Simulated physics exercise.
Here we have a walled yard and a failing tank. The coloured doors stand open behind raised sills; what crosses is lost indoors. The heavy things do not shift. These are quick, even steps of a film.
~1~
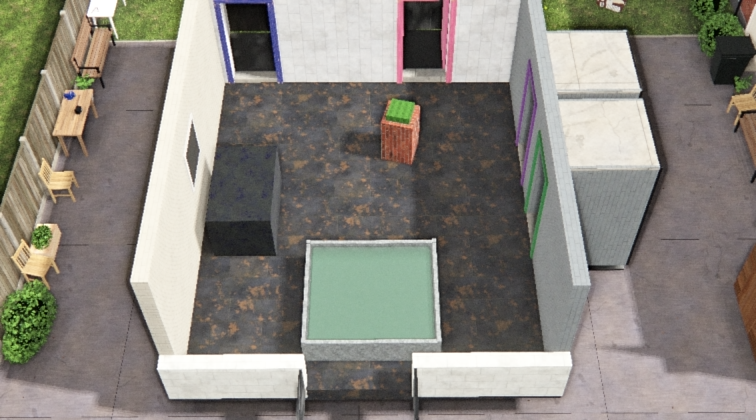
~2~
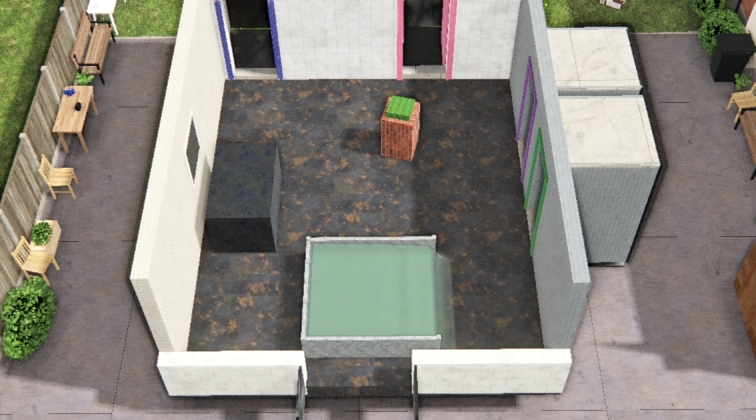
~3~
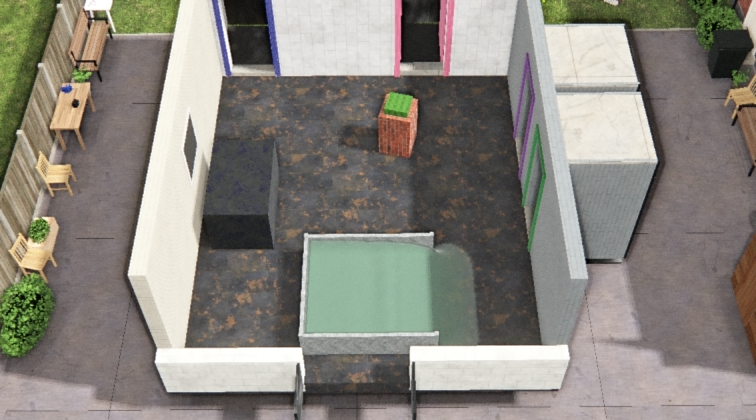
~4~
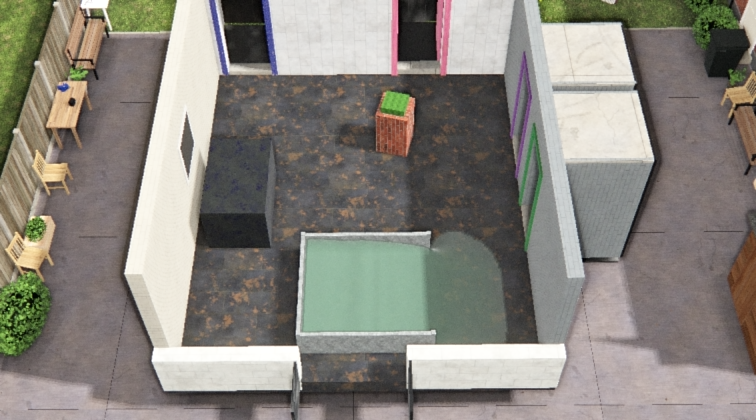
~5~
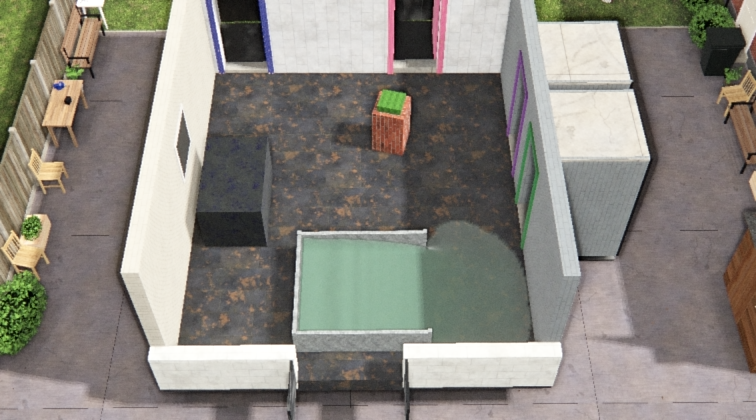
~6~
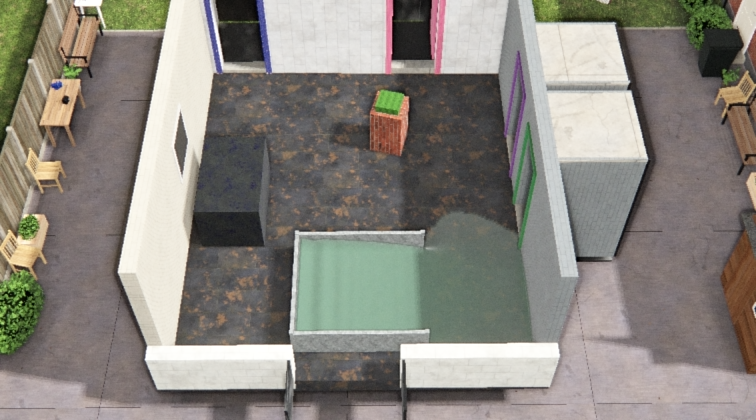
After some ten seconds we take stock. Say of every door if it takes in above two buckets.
In the end: The green door lets in a lot; the pink door admits no more than that; the blue door admits no more than that; the purple door admits no more than that.
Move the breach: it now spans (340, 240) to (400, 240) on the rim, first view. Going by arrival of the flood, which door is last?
The one in green.
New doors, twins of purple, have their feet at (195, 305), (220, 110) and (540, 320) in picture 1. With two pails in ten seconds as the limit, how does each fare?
In that order: Takes less, stays under, floods.
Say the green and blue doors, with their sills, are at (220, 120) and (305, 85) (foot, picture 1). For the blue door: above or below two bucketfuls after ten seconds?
My reading: Blue door is under.
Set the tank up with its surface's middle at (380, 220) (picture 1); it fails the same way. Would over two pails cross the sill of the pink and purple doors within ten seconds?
My reading: Pink door takes less, purple door is over.
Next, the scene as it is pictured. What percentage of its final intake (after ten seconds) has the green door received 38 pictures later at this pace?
I make it 80 per cent.
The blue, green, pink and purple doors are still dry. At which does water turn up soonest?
I say the green one.
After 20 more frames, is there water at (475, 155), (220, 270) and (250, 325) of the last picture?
In that order: Flooded, free of water, free of water.
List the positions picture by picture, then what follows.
The first picture shows the tank at (371, 292) is whole and still.
In the second picture, water pours out at (434, 298) and has run to (441, 257).
In the third picture, water pours out at (431, 296) and has run to (452, 248).
In the fourth picture, the front is at a hidden place, out from the gap at (428, 296).
In the fifth picture, water pours out at (424, 295) and has run to (506, 251).
In the sixth picture, water pours out at (422, 295) and has run to (519, 243).
A moment on, water covers 15 % of the floor; the green door under two buckets in, the pink door not reached, the blue door not reached, the purple door not reached.
Next, water covers 20 % of the floor; the green door over two buckets in, the pink door not reached, the blue door not reached, the purple door wet at the sill, nothing in.
Then, water covers 40 % of the floor; the green door far over two buckets in, the pink door not reached, the blue door not reached, the purple door wet at the sill, nothing in.
Later, water covers 60 % of the floor; the green door far over two buckets in, the pink door wet at the sill, nothing in, the blue door wet at the sill, nothing in, the purple door wet at the sill, nothing in.
In the end, water covers 80 % of the floor; the green door far over two buckets in, the pink door wet at the sill, nothing in, the blue door wet at the sill, nothing in, the purple door wet at the sill, nothing in.
